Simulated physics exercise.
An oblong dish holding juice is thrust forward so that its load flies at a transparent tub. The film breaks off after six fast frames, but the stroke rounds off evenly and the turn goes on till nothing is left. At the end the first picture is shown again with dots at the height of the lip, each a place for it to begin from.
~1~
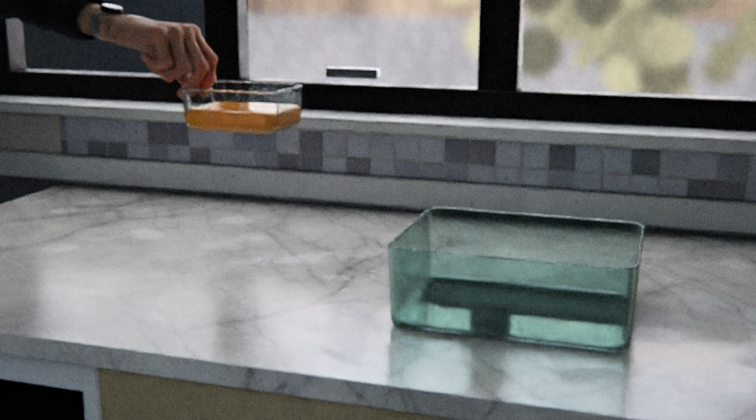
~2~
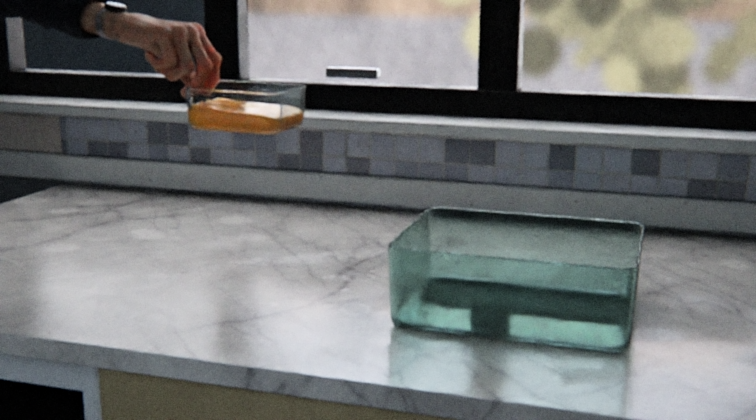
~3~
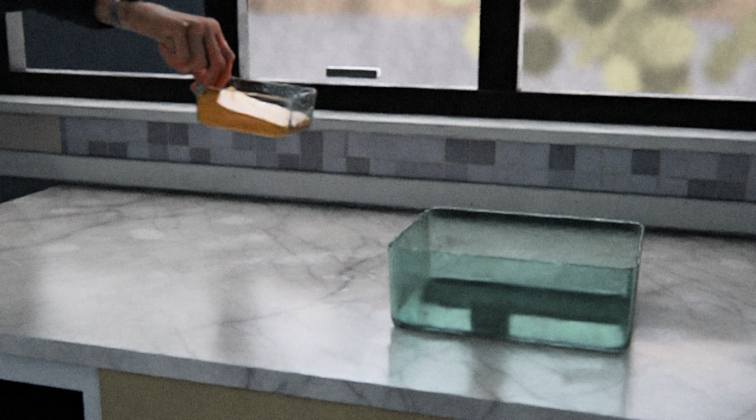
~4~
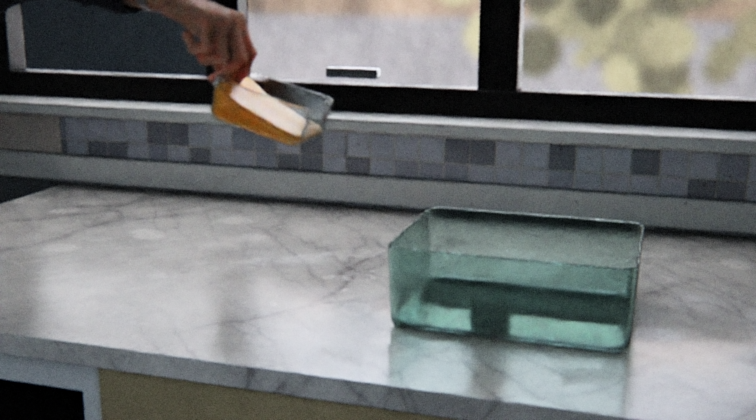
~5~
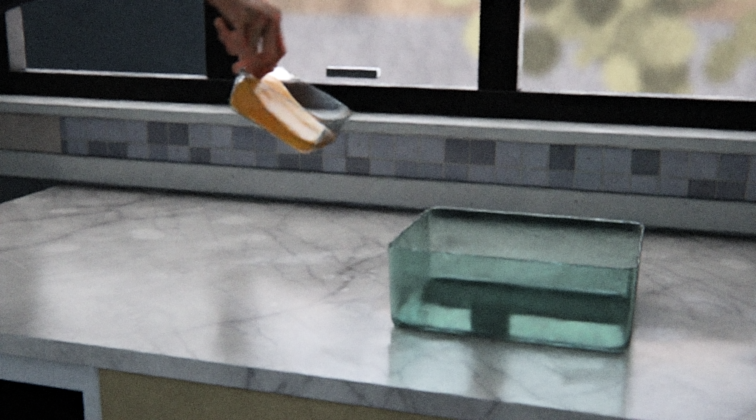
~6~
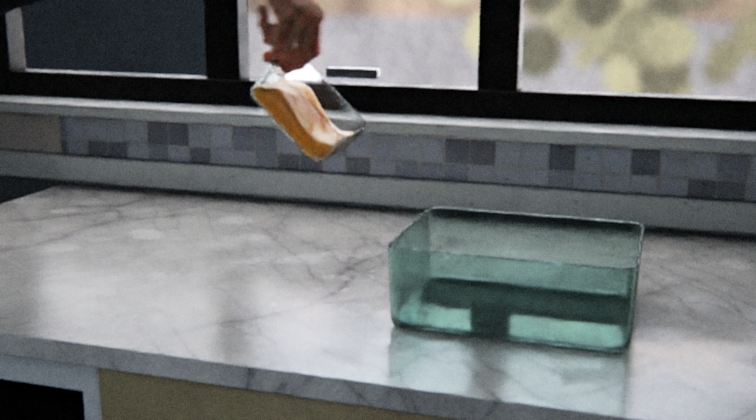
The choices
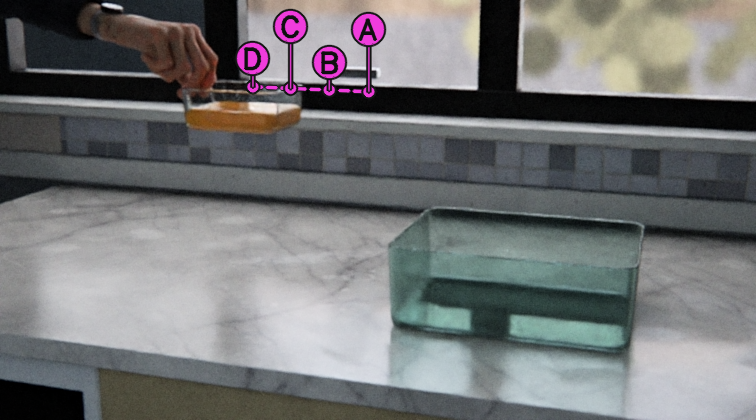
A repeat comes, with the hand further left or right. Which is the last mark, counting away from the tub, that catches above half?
Take D.
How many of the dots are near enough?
All four.
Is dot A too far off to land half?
No, that is safe.
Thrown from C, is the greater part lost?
No.
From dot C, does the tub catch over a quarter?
Yes, it does.
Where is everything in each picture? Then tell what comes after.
The first frame shows upright, lip at (289, 88); tub from (391, 324) to (629, 351); nothing has left yet.
The second frame shows upright, lip at (292, 89); nothing has left yet.
The third frame shows tipped about 6°, lip at (303, 94); nothing has left yet.
The fourth frame shows tipped about 15°, lip at (321, 103); nothing has left yet.
The fifth frame shows tipped about 28°, lip at (340, 116); nothing has left yet.
The sixth frame shows tipped about 43°, lip at (356, 131); nothing has left yet.
On the marked copy, A at (368, 91); B at (329, 90); C at (290, 88); D at (252, 86).
With A, about 95 % lands in the tub, 3 % falls short.
With B, about 87 % lands in the tub, 3 % falls short and 10 % goes beside or beyond.
With C, about 75 % lands in the tub, 15 % falls short and 10 % goes beside or beyond.
With D, about 71 % lands in the tub, 23 % falls short and 7 % goes beside or beyond.
